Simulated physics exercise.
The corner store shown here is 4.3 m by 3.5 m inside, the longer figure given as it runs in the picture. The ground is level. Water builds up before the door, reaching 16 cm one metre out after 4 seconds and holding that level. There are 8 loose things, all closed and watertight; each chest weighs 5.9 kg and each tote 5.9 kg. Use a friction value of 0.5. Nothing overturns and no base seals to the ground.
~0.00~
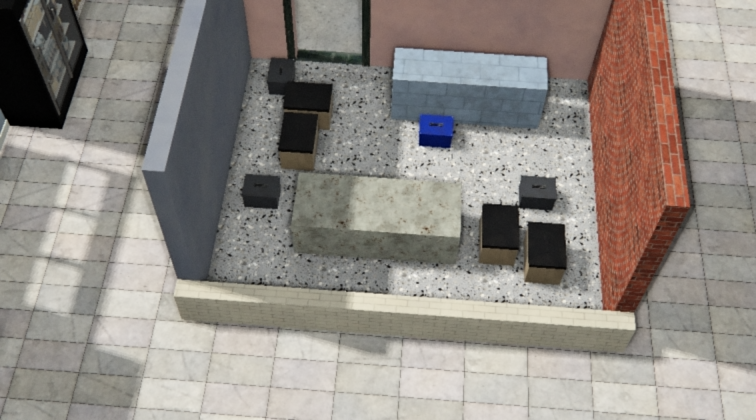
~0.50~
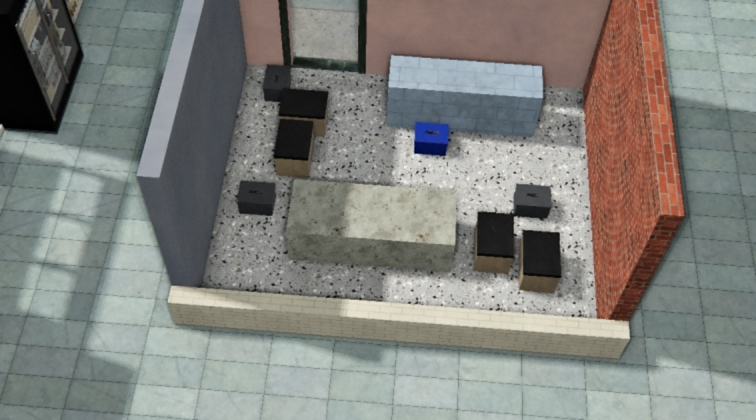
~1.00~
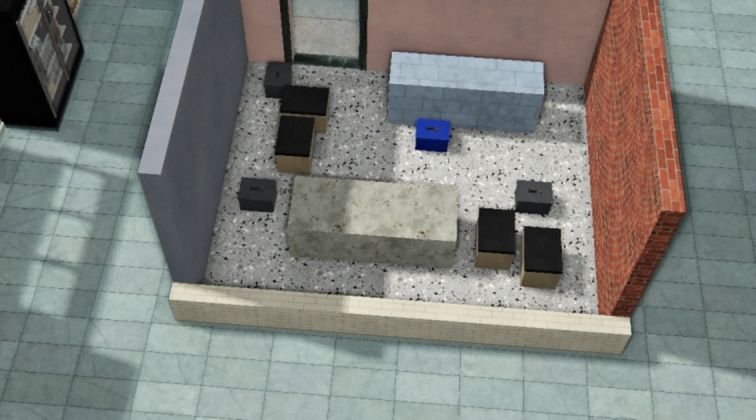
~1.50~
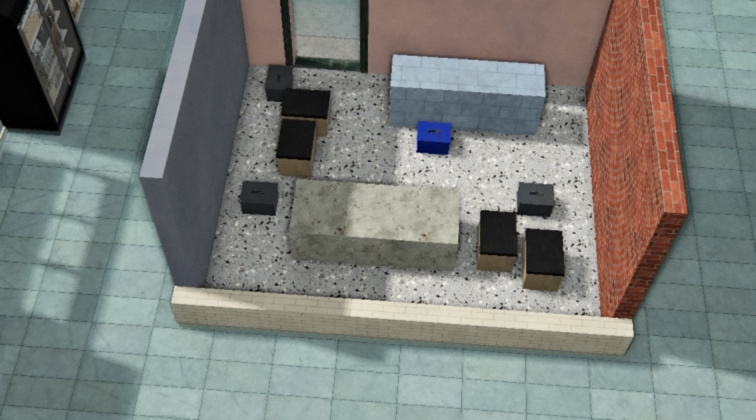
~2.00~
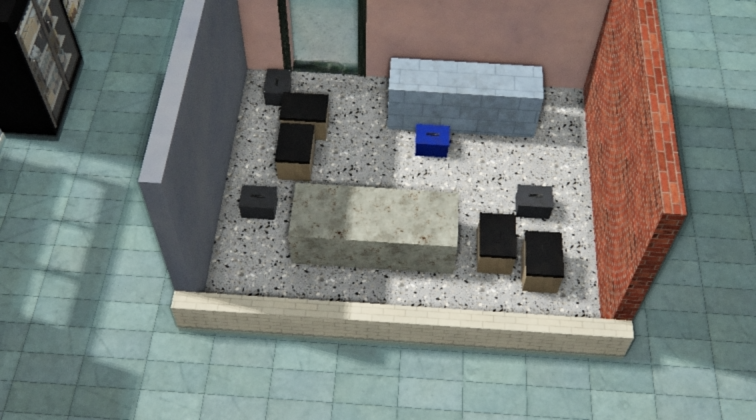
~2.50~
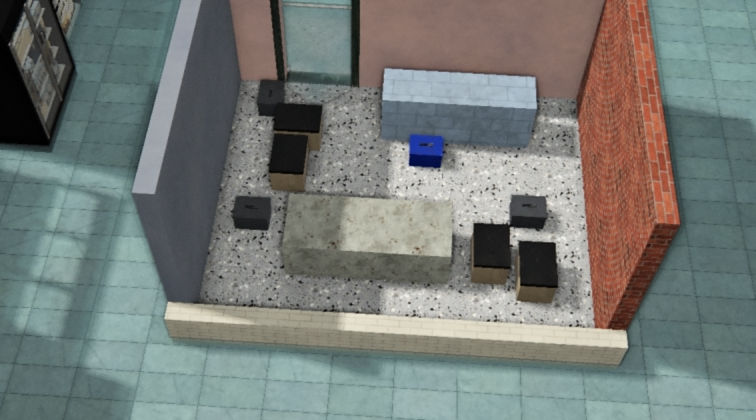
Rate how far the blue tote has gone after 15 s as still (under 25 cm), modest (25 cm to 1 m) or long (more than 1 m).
Still.
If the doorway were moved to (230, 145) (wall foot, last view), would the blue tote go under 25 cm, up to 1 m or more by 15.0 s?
The blue tote covers a long distance.
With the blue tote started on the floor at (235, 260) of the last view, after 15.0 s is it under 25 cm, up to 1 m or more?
So it journeys a long way.
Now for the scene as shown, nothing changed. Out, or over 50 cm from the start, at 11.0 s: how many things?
That would be 3.
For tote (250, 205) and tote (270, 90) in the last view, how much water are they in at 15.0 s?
About 8 and 6 cm.
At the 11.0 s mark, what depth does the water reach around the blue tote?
Close to 3 centimetres.
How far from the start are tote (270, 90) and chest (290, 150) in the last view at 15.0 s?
Shifts: 30 cm / 350 cm.
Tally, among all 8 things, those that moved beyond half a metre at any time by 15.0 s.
4.
After 3.5 s the blue tote is near (426, 145), 0.0 m from its start, aground; 0 afloat.
After 6.8 s the blue tote is near (426, 145), 0.0 m from its start, aground; 2 afloat.
After 11.0 s the blue tote is near (426, 145), 0.0 m from its start, aground; 5 afloat.
After 15.0 s the blue tote is near (426, 145), 0.0 m from its start, aground; 7 afloat.
